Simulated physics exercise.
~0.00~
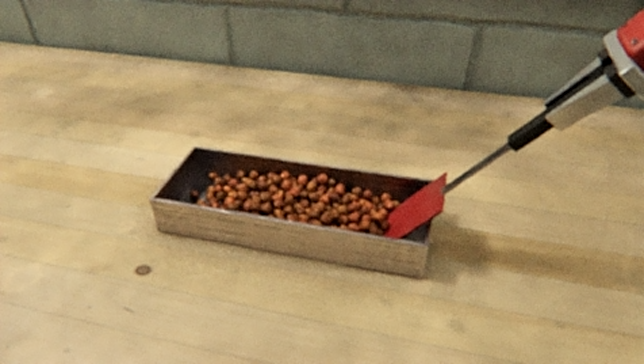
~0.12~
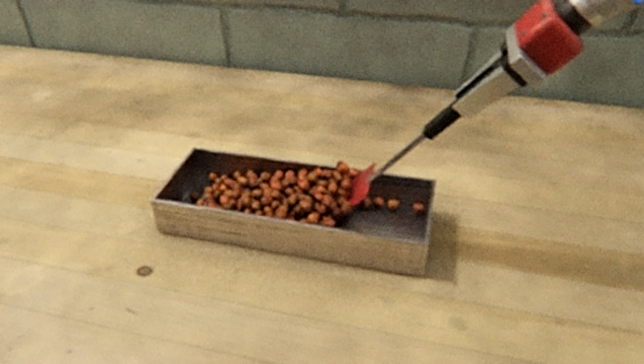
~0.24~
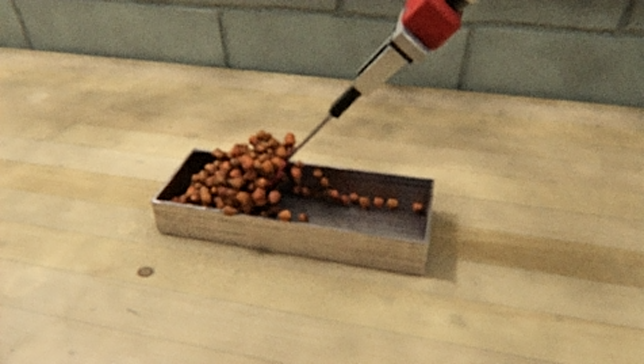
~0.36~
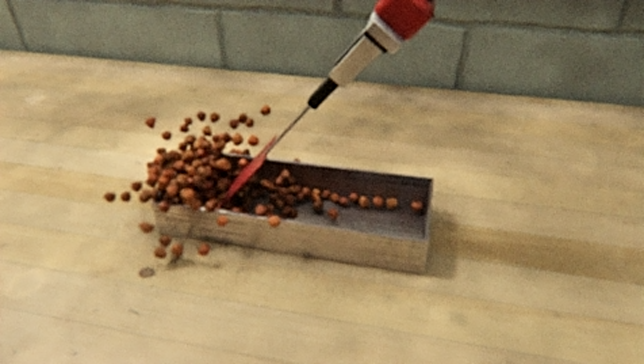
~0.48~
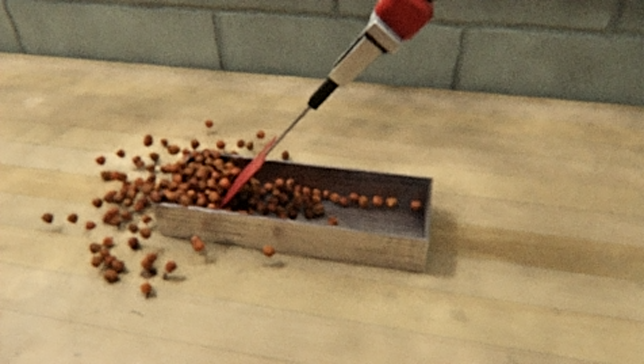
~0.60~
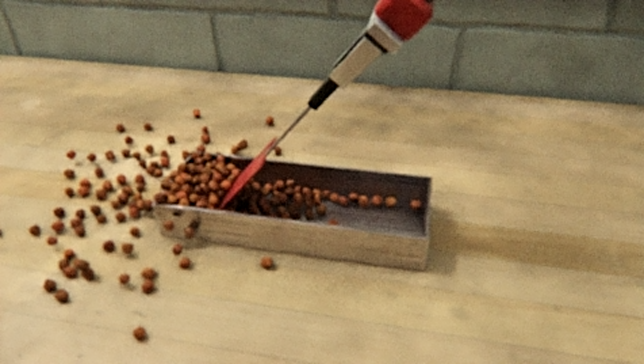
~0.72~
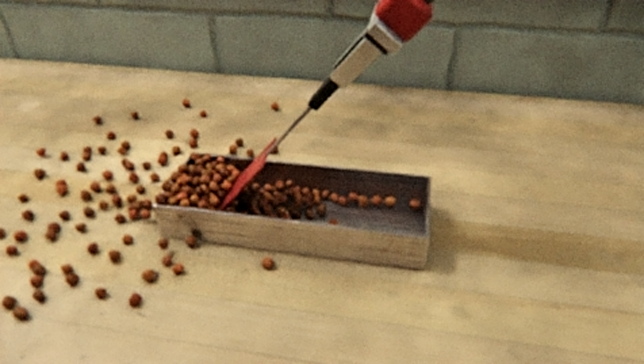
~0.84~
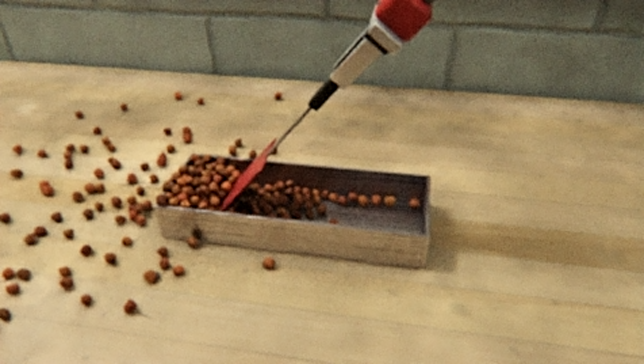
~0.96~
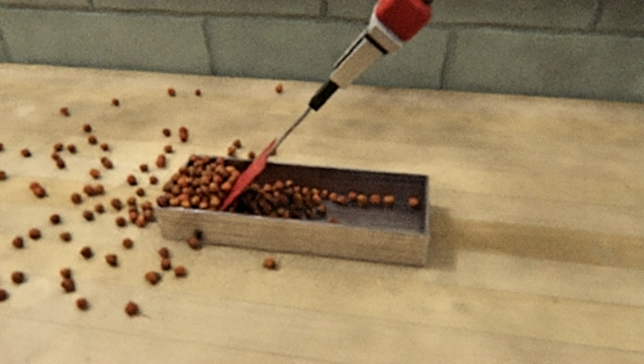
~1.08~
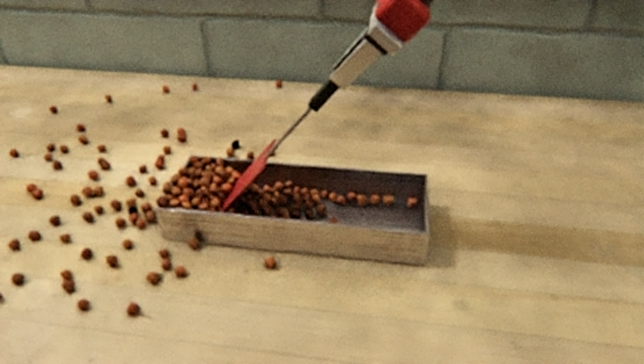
Red blade on a robotic arm sweeping hazelnuts leftward along a tin, spilling many over the end onto the wooden table.
